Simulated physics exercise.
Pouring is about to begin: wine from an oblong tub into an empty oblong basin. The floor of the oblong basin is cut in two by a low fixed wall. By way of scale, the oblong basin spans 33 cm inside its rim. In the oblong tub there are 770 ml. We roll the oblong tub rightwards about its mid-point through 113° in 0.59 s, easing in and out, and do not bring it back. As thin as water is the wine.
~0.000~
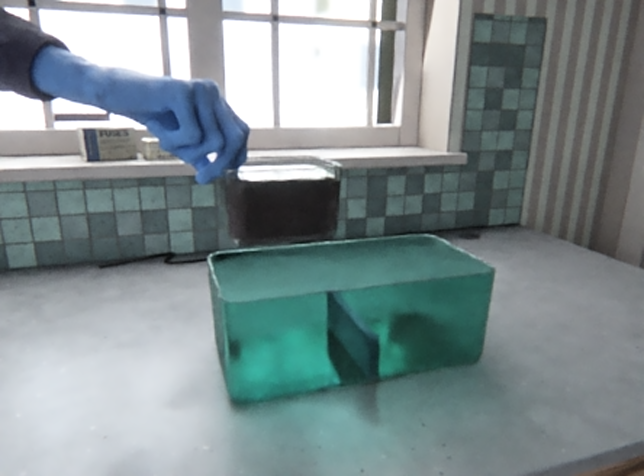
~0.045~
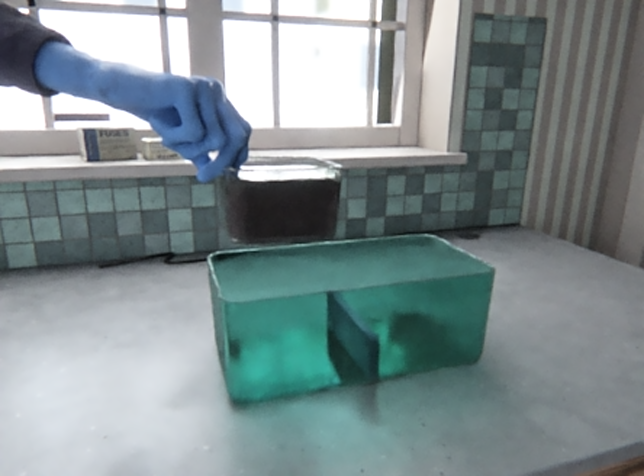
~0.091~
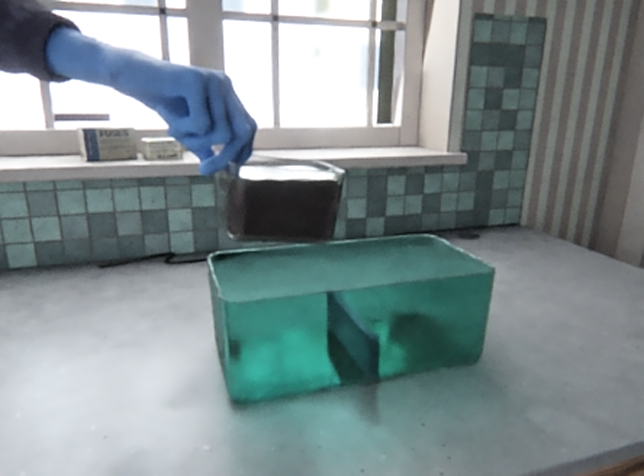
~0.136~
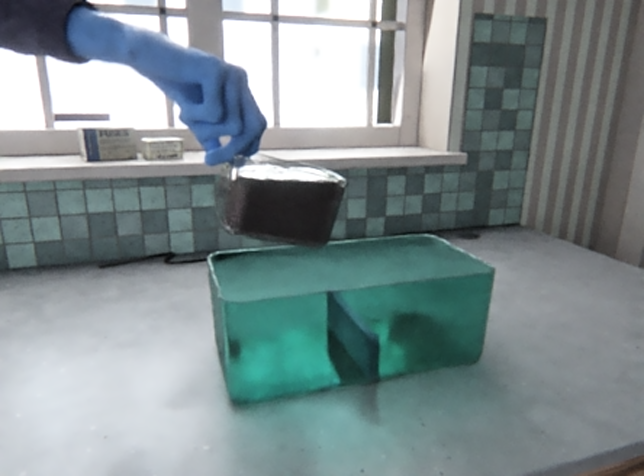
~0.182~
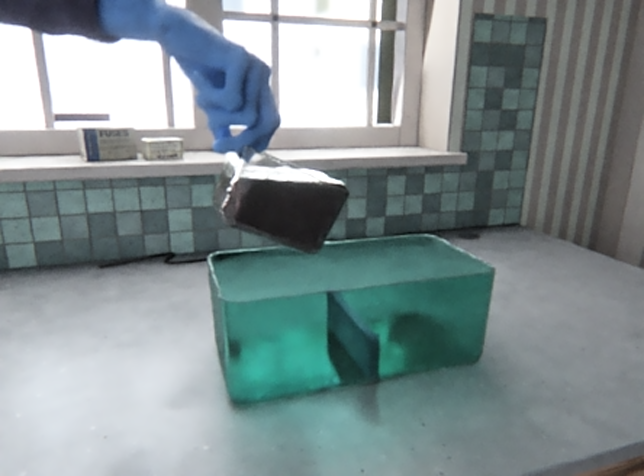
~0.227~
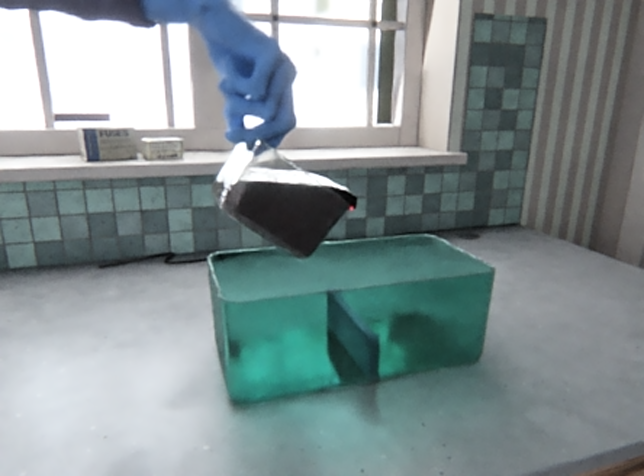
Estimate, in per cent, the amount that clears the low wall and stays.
Roughly 63 percent.
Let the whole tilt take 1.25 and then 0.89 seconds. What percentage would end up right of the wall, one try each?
Respectively 75 and 75 %.
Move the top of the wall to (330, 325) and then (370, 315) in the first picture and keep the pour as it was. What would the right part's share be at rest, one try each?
Try 1: 85 %; try 2: 30 %.
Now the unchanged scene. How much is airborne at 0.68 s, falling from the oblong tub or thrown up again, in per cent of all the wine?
Estimated airborne part: Roughly 3 per cent.
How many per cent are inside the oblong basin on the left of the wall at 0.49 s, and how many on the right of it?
About 12 left, 46 right.
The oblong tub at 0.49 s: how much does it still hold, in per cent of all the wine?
Roughly 22 %.
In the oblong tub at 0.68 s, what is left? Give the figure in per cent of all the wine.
About 2 % is still there.
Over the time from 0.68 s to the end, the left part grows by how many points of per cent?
6 %.
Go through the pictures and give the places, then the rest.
In the first frame, it leans 0°; its right rim is at (329, 163); the wine meets the walls at (222, 176) and (325, 171); the oblong basin's rim runs from (214, 277) to (462, 252); the wall's top is at (350, 312).
In the second frame, it leans 2°; its right rim is at (330, 164); the wine meets the walls at (223, 175) and (325, 171).
In the third frame, it leans 7°; its right rim is at (332, 169); the wine meets the walls at (224, 174) and (328, 173).
In the fourth frame, it leans 14°; its right rim is at (334, 176); the wine meets the walls at (227, 174) and (331, 175).
In the fifth frame, it leans 25°; its right rim is at (336, 187); the wine meets the walls at (227, 177) and (332, 181); 2 per cent is over the edge.
In the sixth frame, it leans 36°; its right rim is at (336, 199); the wine meets the walls at (226, 179) and (328, 188); 6 per cent is over the edge.
After 0.49 s the tilt is 105° and 21 per cent is still to pour, 12 is left of the wall and 47 right of it.
After 0.68 s the tilt is 113° and 2 per cent is still to pour, 31 is left of the wall and 64 right of it.
After 0.87 s the tilt is 113° and 0 per cent is still to pour, 36 is left of the wall and 63 right of it.
After 1.09 s the tilt is 113° and 0 per cent is still to pour, 36 is left of the wall and 63 right of it.
In the end 36 per cent lies left of the wall, 63 right of it and 1 outside.
